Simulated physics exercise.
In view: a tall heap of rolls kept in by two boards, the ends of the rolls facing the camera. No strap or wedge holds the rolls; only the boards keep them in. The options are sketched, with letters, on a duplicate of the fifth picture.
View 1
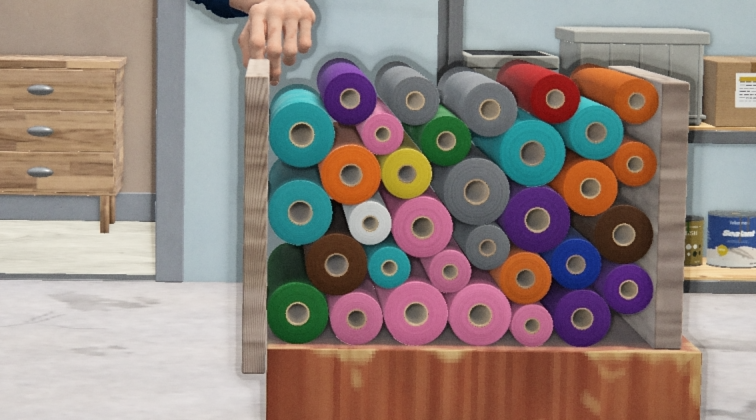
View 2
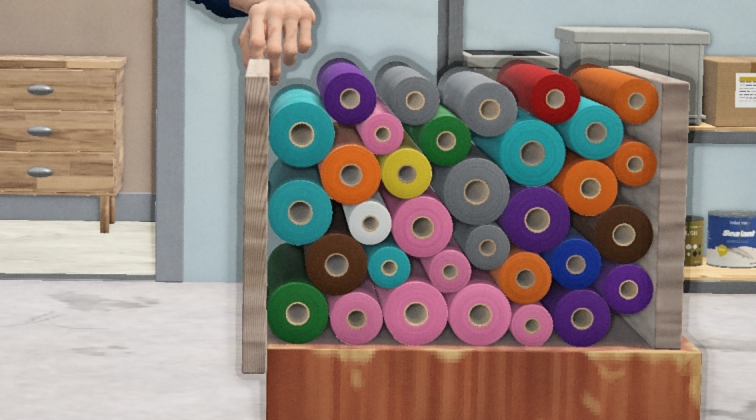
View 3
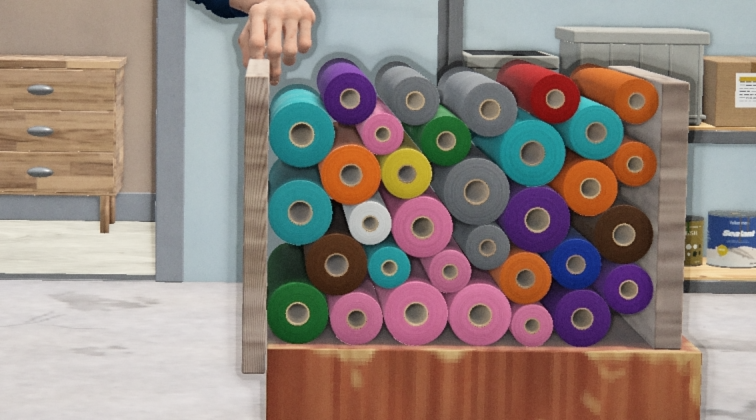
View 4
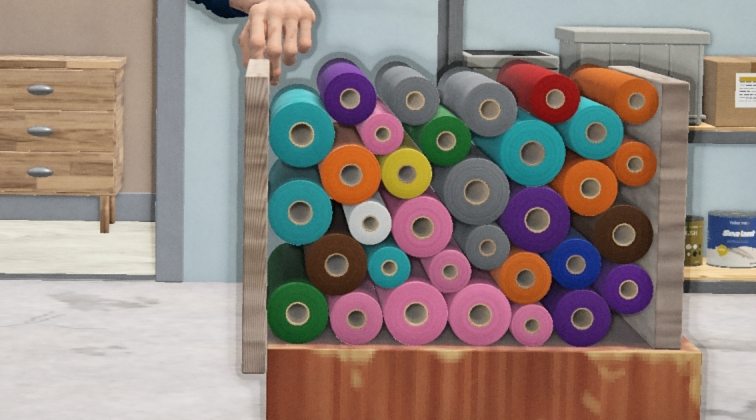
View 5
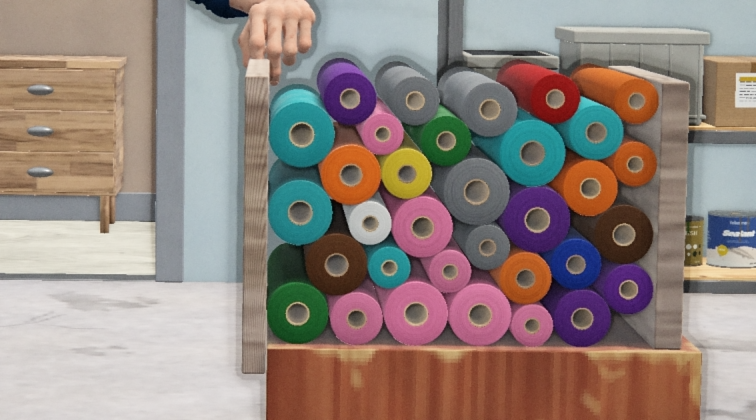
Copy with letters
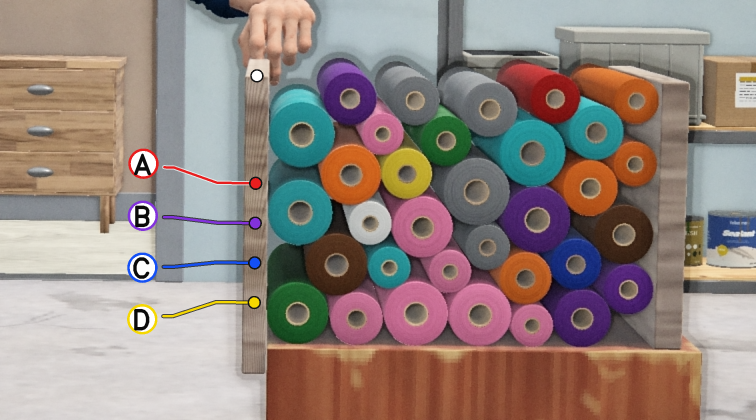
In a room with shelves and a wooden dresser, a hand rested on the left board beside a tall heap of colourful rolls held between two boards, and nothing visibly moved.
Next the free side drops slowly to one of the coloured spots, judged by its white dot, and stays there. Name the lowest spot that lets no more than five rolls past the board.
The lowest mark that will do is C.
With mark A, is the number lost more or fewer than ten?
It loses fewer than ten.
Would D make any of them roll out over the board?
Yes.
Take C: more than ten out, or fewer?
At C, fewer than ten.
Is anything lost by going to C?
Yes, at C.
On the marked copy, A at (256, 184); B at (255, 223); C at (255, 263); D at (254, 303); the white dot at (257, 76).
With C. Early on, top of the board (268, 162).
Further on, top of the board (267, 259).
At the end, top of the board (266, 262), two out over the board.
As for the rest, A none out over the board; B two out over the board; D six out over the board.
